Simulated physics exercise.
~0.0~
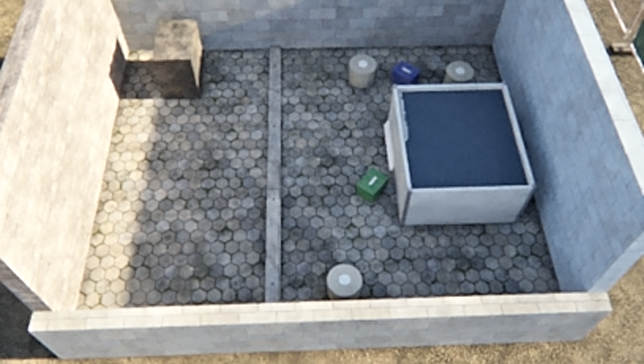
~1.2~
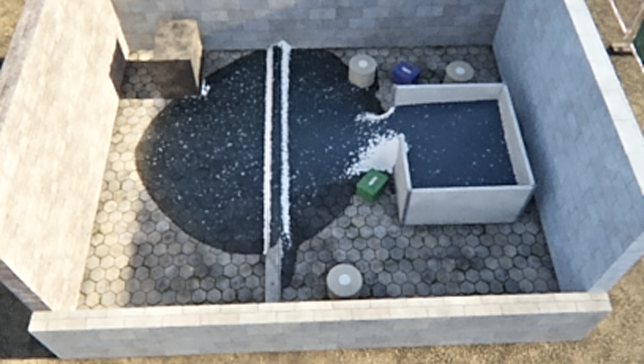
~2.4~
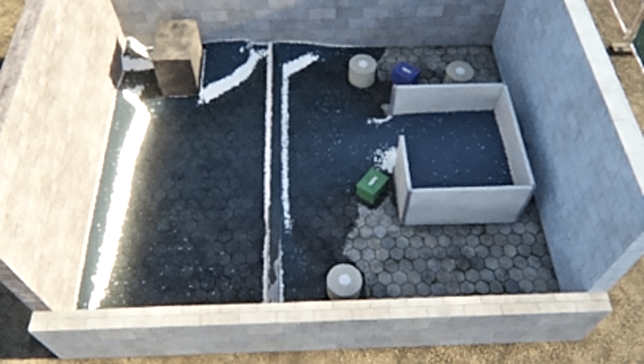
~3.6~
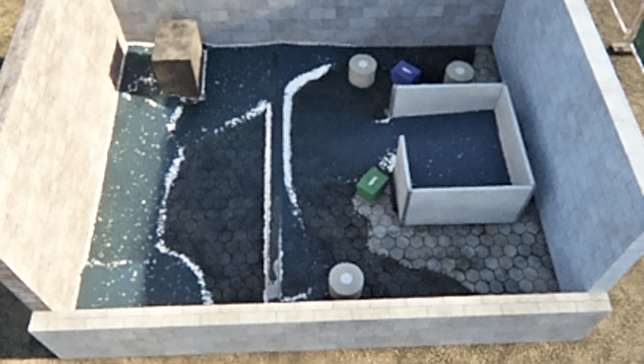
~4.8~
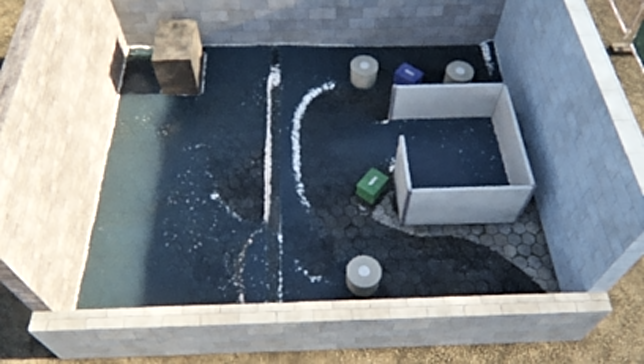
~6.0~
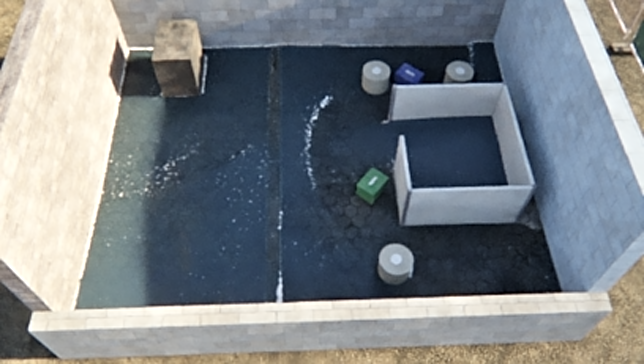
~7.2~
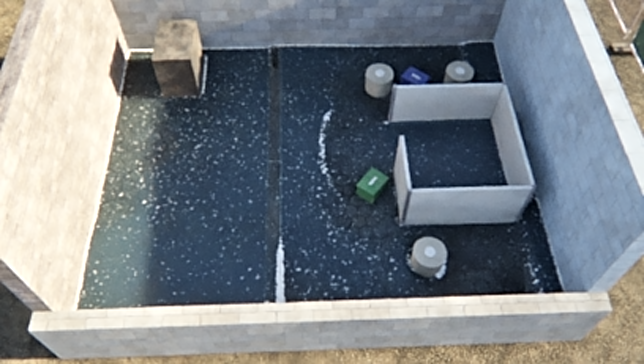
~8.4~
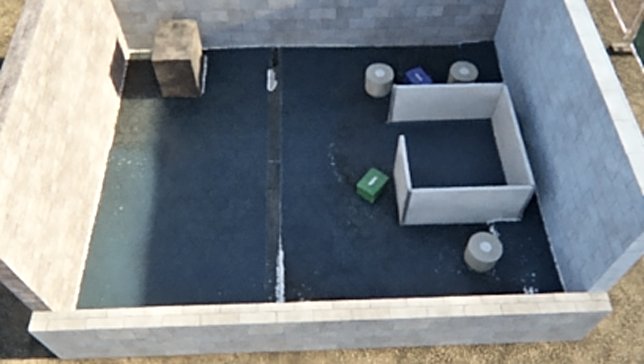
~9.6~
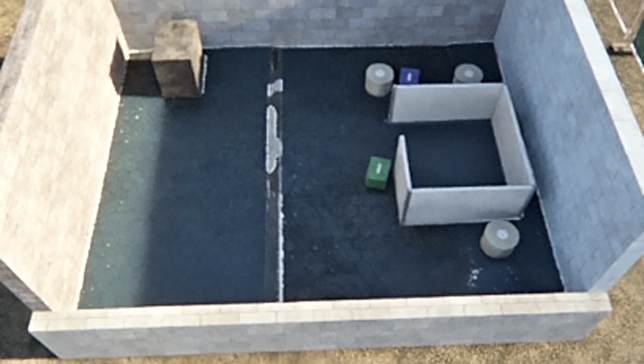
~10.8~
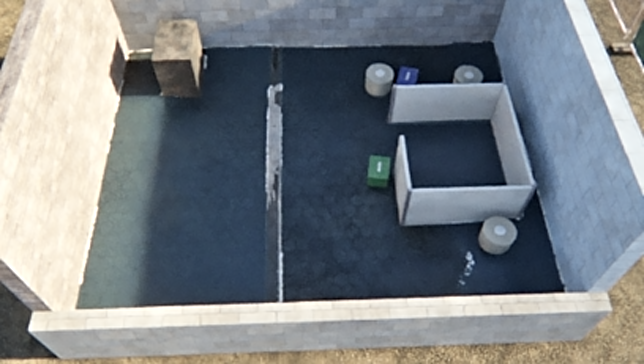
Dark water bursting from a walled tank and flooding a paved yard, nudging drums and totes slightly as the surface settles.
